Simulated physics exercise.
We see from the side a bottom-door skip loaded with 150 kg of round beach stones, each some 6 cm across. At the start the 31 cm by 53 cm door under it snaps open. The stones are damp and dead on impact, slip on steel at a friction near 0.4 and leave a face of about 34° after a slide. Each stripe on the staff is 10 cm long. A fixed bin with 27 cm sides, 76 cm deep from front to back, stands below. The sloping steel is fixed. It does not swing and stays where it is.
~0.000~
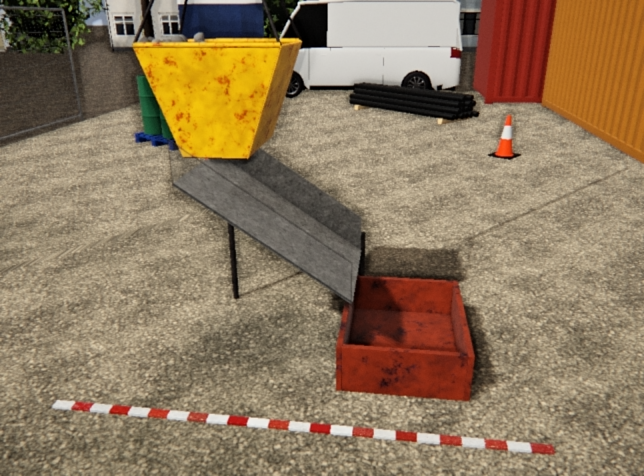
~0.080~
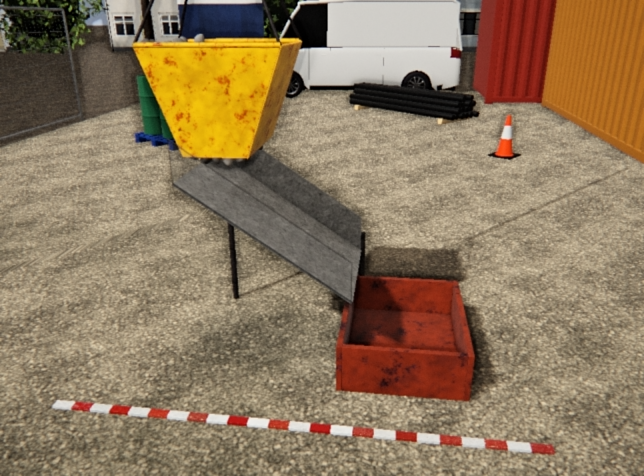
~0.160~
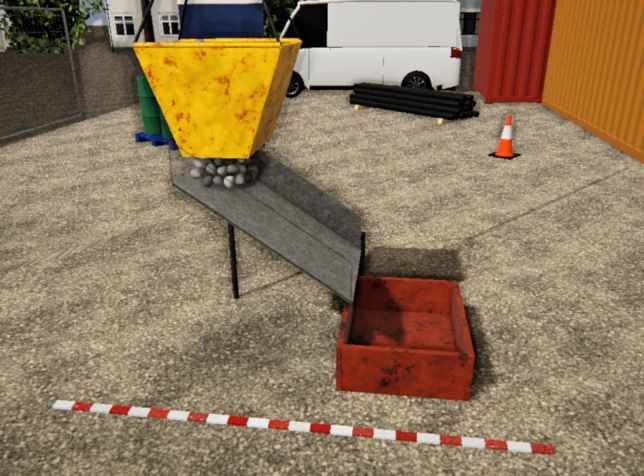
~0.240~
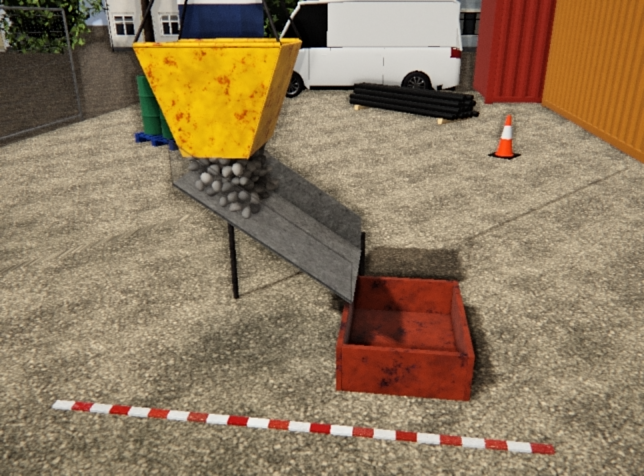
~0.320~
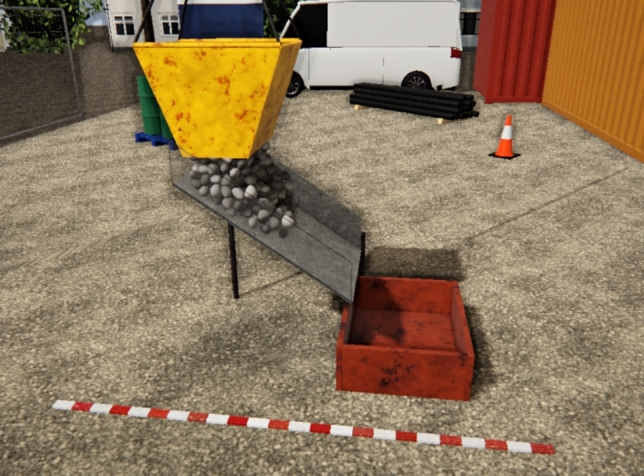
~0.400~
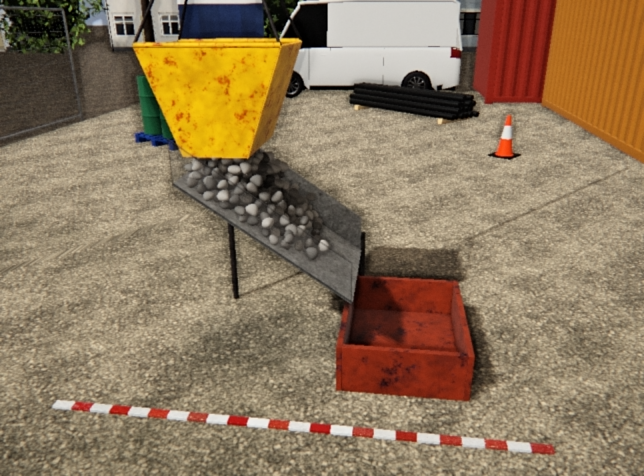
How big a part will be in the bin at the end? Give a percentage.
Some 97 per cent of it.
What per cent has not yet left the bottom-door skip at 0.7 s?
Roughly 10 per cent is still inside.
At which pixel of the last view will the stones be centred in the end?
Their middle is at about (414, 327).
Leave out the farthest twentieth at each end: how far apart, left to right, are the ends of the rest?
About 50 cm.
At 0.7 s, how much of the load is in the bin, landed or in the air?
About 15 per cent by then.
After 0.7 s, 12 % in the bottom-door skip, 71 % on the steel, 1 % falling or lying left of the bin, 16 % falling or lying in the bin; the stones farthest right are at (443, 347).
After 1.1 s, 0 % in the bottom-door skip, 41 % on the steel, 59 % falling or lying in the bin; the stones farthest right are at (453, 334).
After 1.7 s, 0 % in the bottom-door skip, 98 % falling or lying in the bin, 2 % falling or lying beside or right of the bin; the stones farthest right are at (488, 323).
After 2.6 s, 0 % in the bottom-door skip, 97 % falling or lying in the bin, 3 % falling or lying beside or right of the bin; the stones farthest right are at (518, 351).
After 4.5 s, 0 % in the bottom-door skip, 97 % in the bin, 3 % beside or right of the bin; the stones farthest right are at (518, 351).
